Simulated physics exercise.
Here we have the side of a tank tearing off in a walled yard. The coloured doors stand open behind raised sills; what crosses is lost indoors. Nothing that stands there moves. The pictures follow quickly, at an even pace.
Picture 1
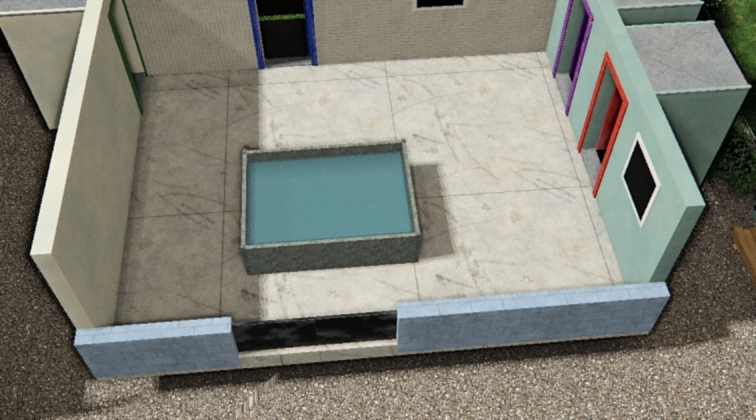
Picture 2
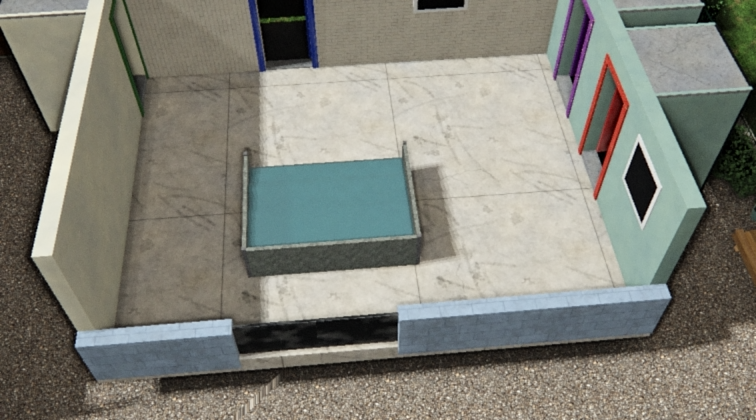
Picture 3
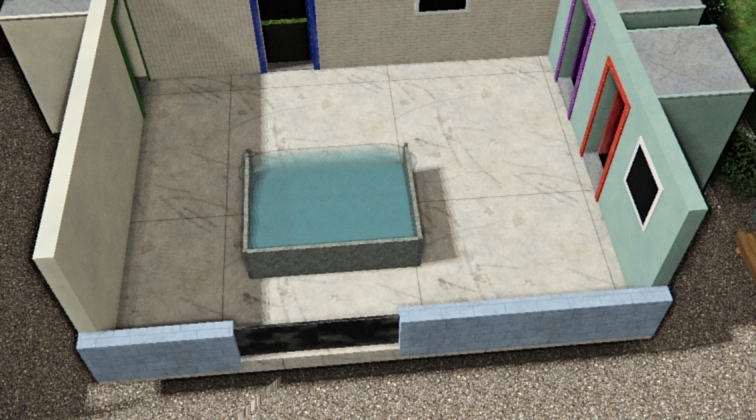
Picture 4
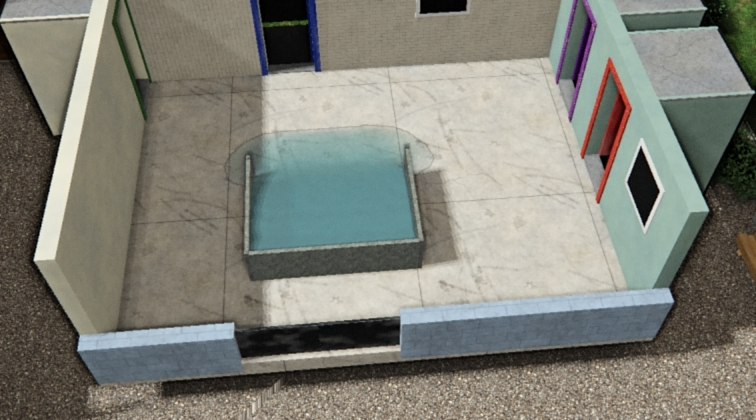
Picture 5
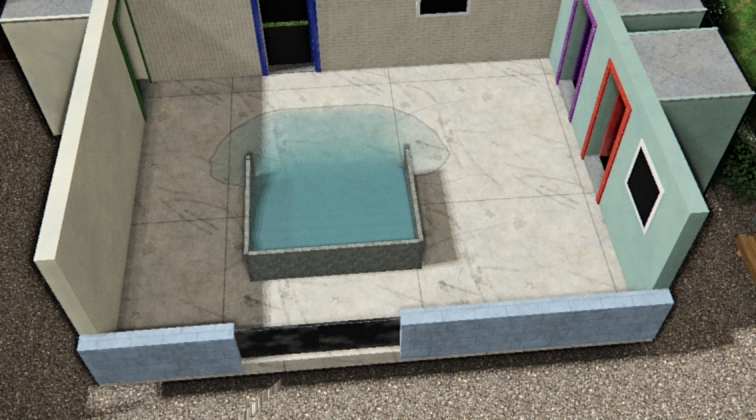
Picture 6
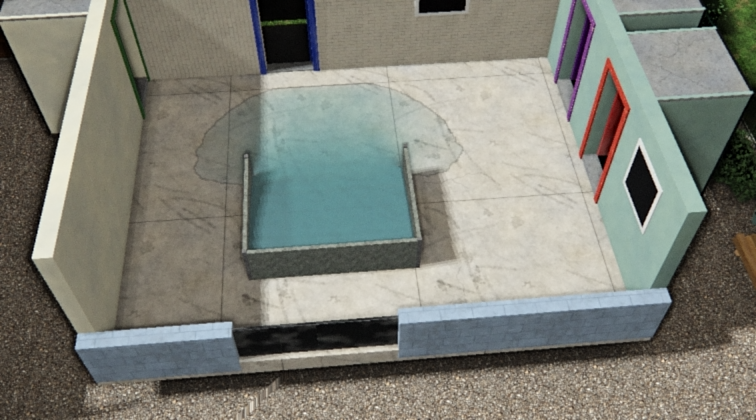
A grey-walled tank of still blue-green water loses its far side, and the water pours out through the gap, spreading across the pale marble floor in a thin, widening, rounded sheet. Seen from above, the tank stands in a walled yard with blue, purple, red and green doorways and a low light-blue wall along the near side. The tank's water grows paler toward the gap while the view stays almost still.
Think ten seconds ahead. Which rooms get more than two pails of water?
One by one: The red door stays under that; the green door takes more than that; the purple door takes more than that; the blue door takes more than that.
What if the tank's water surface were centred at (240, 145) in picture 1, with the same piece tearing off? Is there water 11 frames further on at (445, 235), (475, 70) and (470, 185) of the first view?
One after the other: No water, covered, not flooded.
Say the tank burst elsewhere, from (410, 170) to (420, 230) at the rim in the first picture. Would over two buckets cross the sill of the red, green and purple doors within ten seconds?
Then: The red one lets more in, the green one takes less, the purple one is under.
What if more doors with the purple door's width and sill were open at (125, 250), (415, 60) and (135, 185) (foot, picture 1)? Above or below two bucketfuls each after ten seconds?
In turn: Takes less, lets more in, stays under.
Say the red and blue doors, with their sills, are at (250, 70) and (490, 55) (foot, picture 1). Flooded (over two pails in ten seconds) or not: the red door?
One by one: The red one lets more in.
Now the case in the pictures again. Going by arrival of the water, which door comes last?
Last comes the red door.
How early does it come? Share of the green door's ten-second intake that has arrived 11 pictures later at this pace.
Close to 0 %.
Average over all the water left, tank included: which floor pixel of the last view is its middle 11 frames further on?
At about (334, 145).
A moment on, water covers 35 % of the floor; the red door not reached, the green door not reached, the purple door not reached, the blue door over two buckets in.
Next, water covers 40 % of the floor; the red door not reached, the green door wet at the sill, nothing in, the purple door not reached, the blue door far over two buckets in.
Then, water covers 45 % of the floor; the red door wet at the sill, nothing in, the green door over two buckets in, the purple door under two buckets in, the blue door far over two buckets in.
Later, water covers 80 % of the floor; the red door wet at the sill, nothing in, the green door over two buckets in, the purple door over two buckets in, the blue door far over two buckets in.
In the end, water covers 95 % of the floor; the red door wet at the sill, nothing in, the green door over two buckets in, the purple door over two buckets in, the blue door far over two buckets in.
